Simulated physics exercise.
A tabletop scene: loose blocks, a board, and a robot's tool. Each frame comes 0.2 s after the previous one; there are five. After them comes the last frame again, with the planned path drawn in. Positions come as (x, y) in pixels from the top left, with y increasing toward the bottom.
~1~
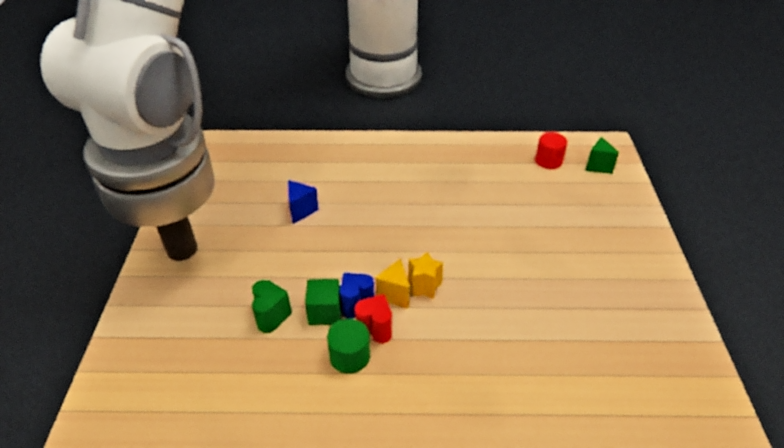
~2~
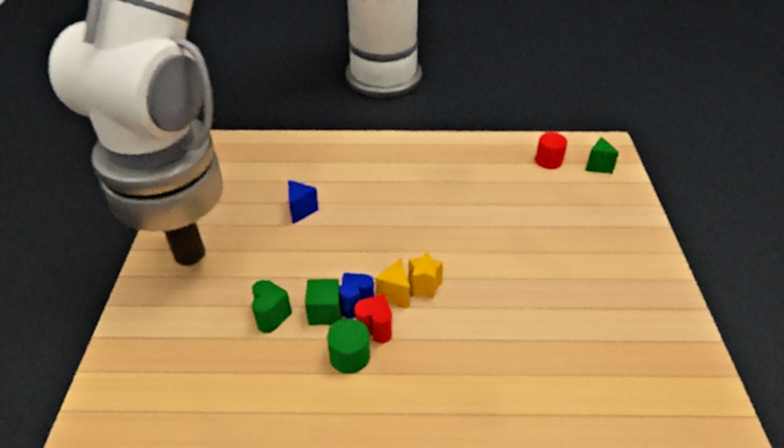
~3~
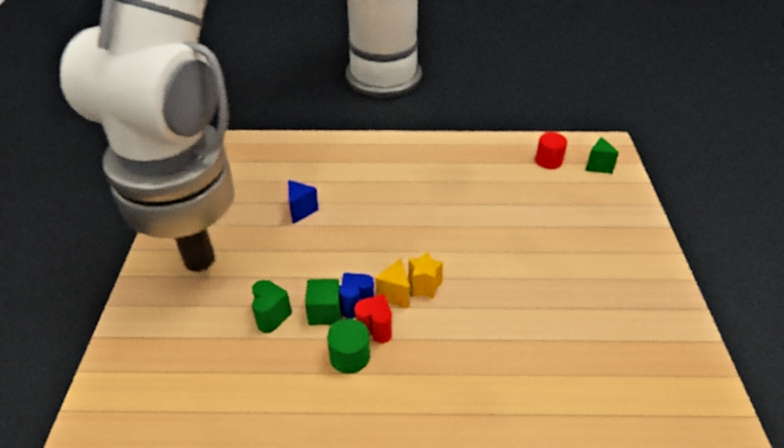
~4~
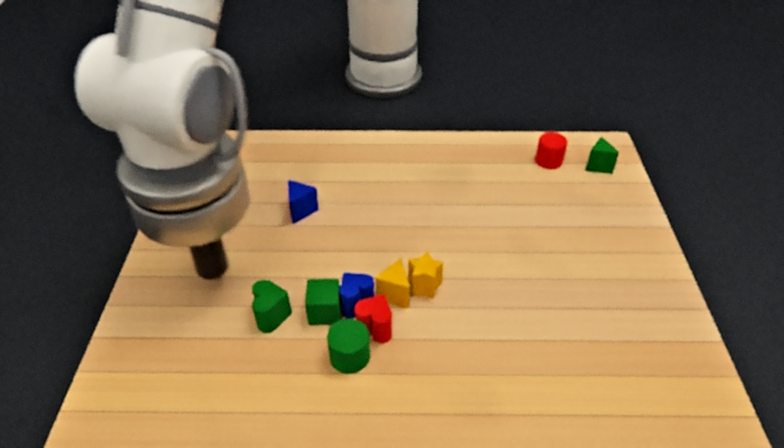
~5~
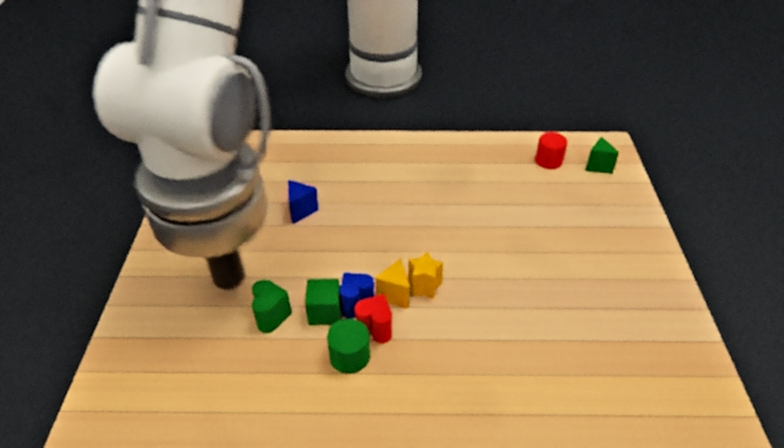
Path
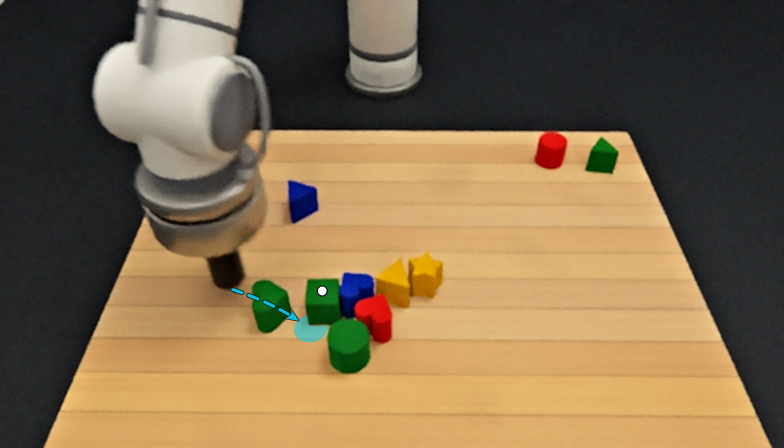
In the video, a white and grey robot arm with a dark tool tip moves steadily right and slightly toward the viewer over a wooden table, nearing a green heart block, while the scattered colourful blocks all stay still.
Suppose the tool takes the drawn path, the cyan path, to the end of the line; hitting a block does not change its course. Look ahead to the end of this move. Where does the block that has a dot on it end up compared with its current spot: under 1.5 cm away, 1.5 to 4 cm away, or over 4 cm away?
Shift of 1.5 to 4 cm.
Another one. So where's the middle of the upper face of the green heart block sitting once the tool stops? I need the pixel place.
At roughly (297, 332).
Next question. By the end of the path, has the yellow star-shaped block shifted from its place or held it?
Stays where it is.
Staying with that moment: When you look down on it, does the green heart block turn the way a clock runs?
Yes
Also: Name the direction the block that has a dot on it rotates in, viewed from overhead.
Viewed from the top, it goes anticlockwise.
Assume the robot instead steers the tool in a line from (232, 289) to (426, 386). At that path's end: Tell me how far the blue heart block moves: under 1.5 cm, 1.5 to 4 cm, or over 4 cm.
My prediction: Between 1.5 and 4 cm.
Path on the board, from (232, 289) by way of (273, 306) to (311, 328); the dot is on the green square piece.
What follows on the original path. Halfway along, tool at (270, 294); green heart block at (282, 310), turned 30° clockwise.
At the end, tool at (309, 317); green heart block at (297, 332), turned 110° clockwise; green square piece at (340, 297), turned 25° anticlockwise; blue heart block at (366, 281), turned 30° anticlockwise; red heart block at (380, 309); yellow star-shaped block in place.
